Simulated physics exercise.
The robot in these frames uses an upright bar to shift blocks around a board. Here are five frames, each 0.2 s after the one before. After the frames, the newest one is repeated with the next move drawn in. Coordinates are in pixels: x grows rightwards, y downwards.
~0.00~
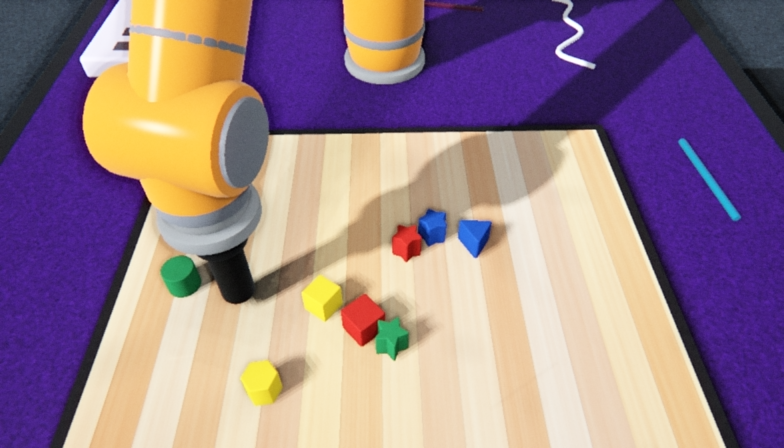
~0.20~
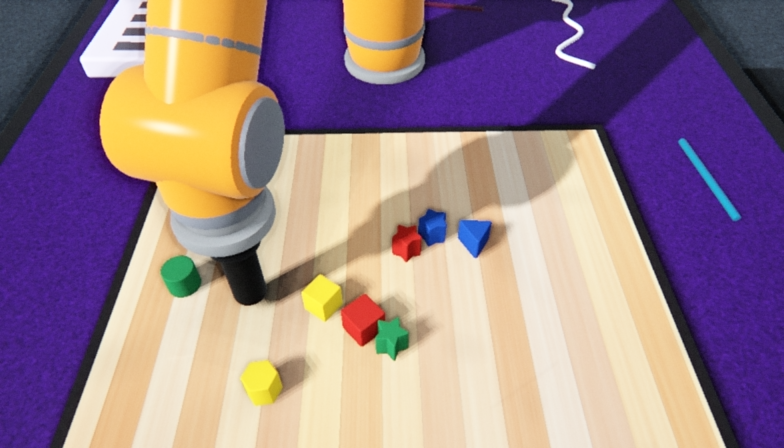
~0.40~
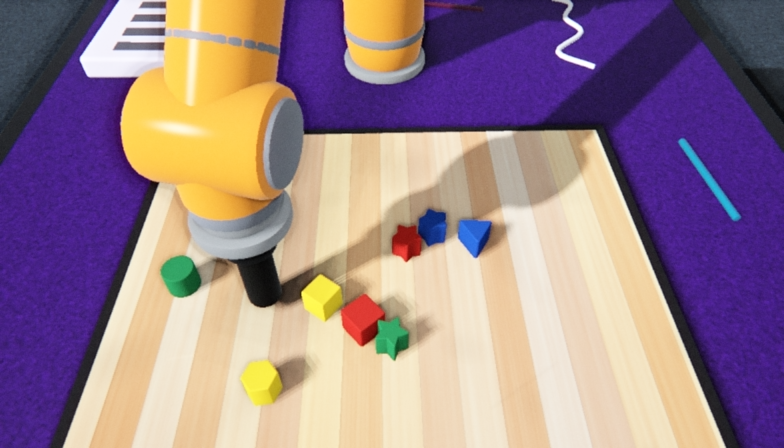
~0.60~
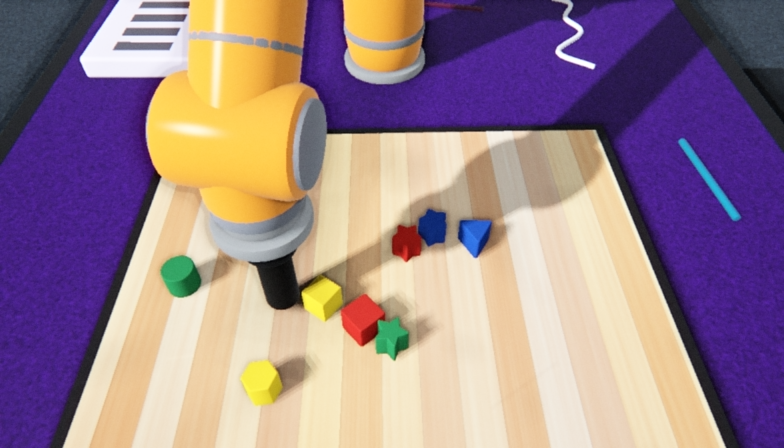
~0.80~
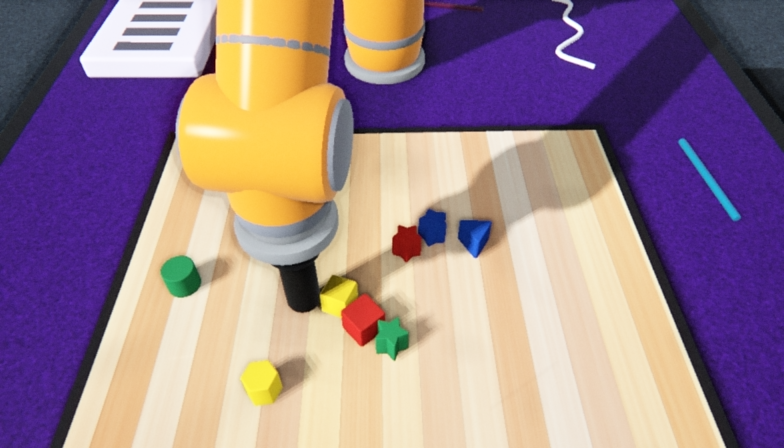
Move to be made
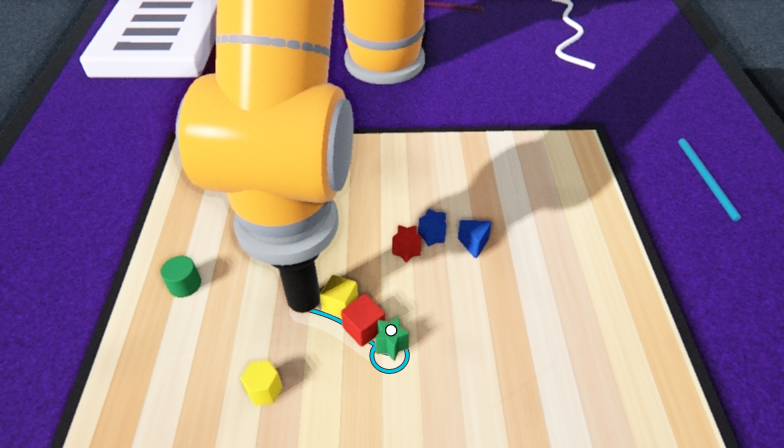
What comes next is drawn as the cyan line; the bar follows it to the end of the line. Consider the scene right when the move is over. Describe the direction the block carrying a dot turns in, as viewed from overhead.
From above, the turn goes clockwise.
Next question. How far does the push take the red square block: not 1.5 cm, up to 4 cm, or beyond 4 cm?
Of the three bands, it's over 4 cm.
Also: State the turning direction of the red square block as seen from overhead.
The block turns counter-clockwise.
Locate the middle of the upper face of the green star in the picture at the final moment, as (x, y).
At (433, 350).
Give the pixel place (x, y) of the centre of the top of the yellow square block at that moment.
Put as a pixel place, it's (363, 286).
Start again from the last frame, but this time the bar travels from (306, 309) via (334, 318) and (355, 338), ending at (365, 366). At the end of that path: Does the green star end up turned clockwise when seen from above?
Yes, I think so.
The drawn path runs from (306, 309) through (336, 319) and (363, 336) to (390, 355); the dot is on the green star.
What follows on the original path. Halfway along, bar (349, 319); yellow square block (363, 286), turned 75° anticlockwise; red square block (386, 315), turned 10° anticlockwise; green star (406, 338), turned 35° clockwise.
At the end, bar (390, 347); yellow hexagonal block not moved; yellow square block (363, 286), turned 75° anticlockwise; red square block (417, 321), turned 85° anticlockwise; green star (433, 350), turned 75° clockwise.
